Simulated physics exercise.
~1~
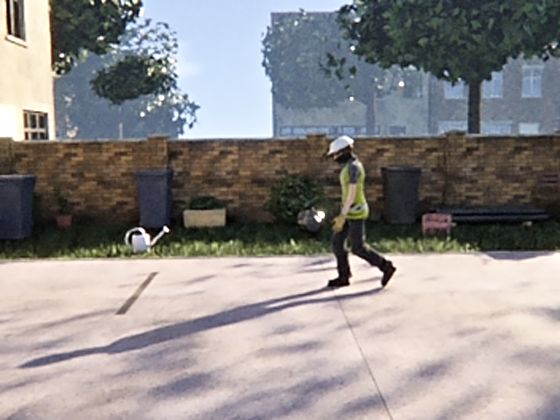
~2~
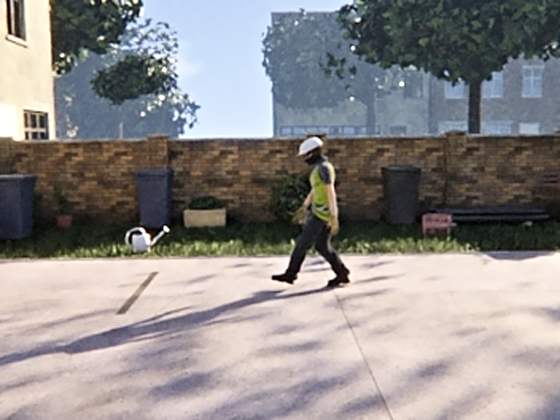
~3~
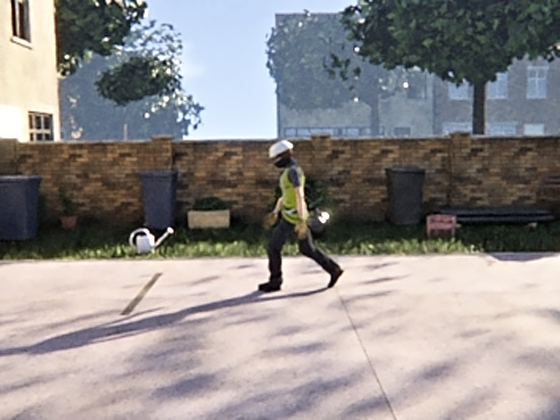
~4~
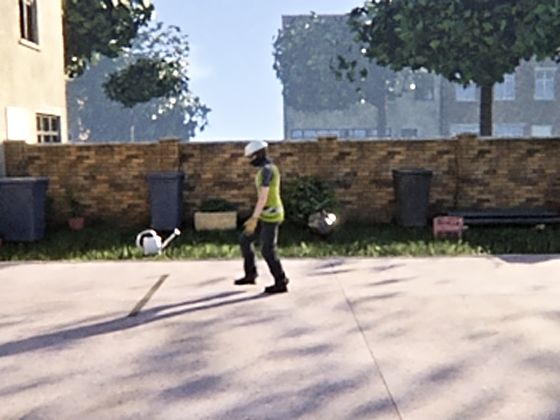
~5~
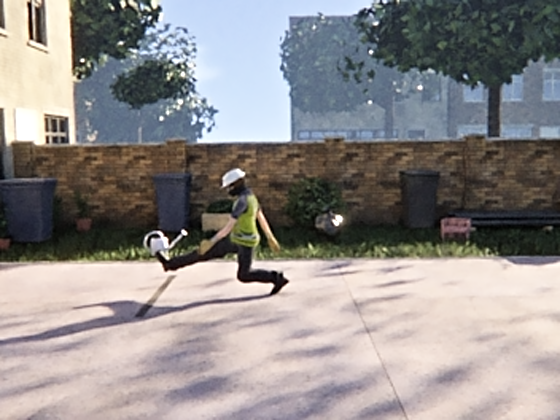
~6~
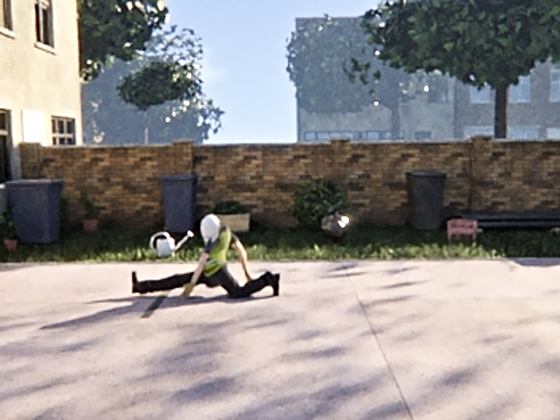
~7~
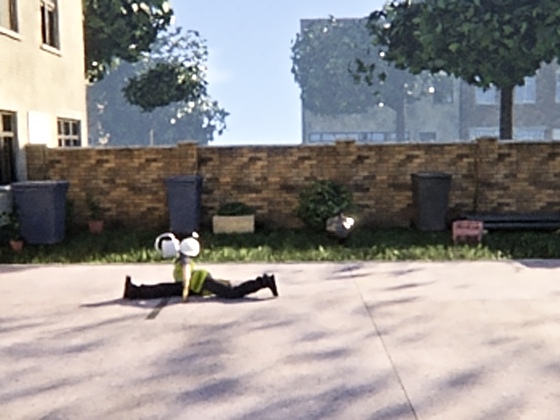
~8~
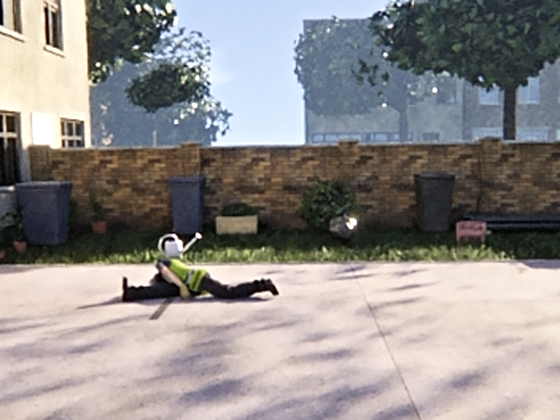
Person in a white hard hat and yellow vest walking left across pavement, dropping into a split, then slumping forward over a black strip.
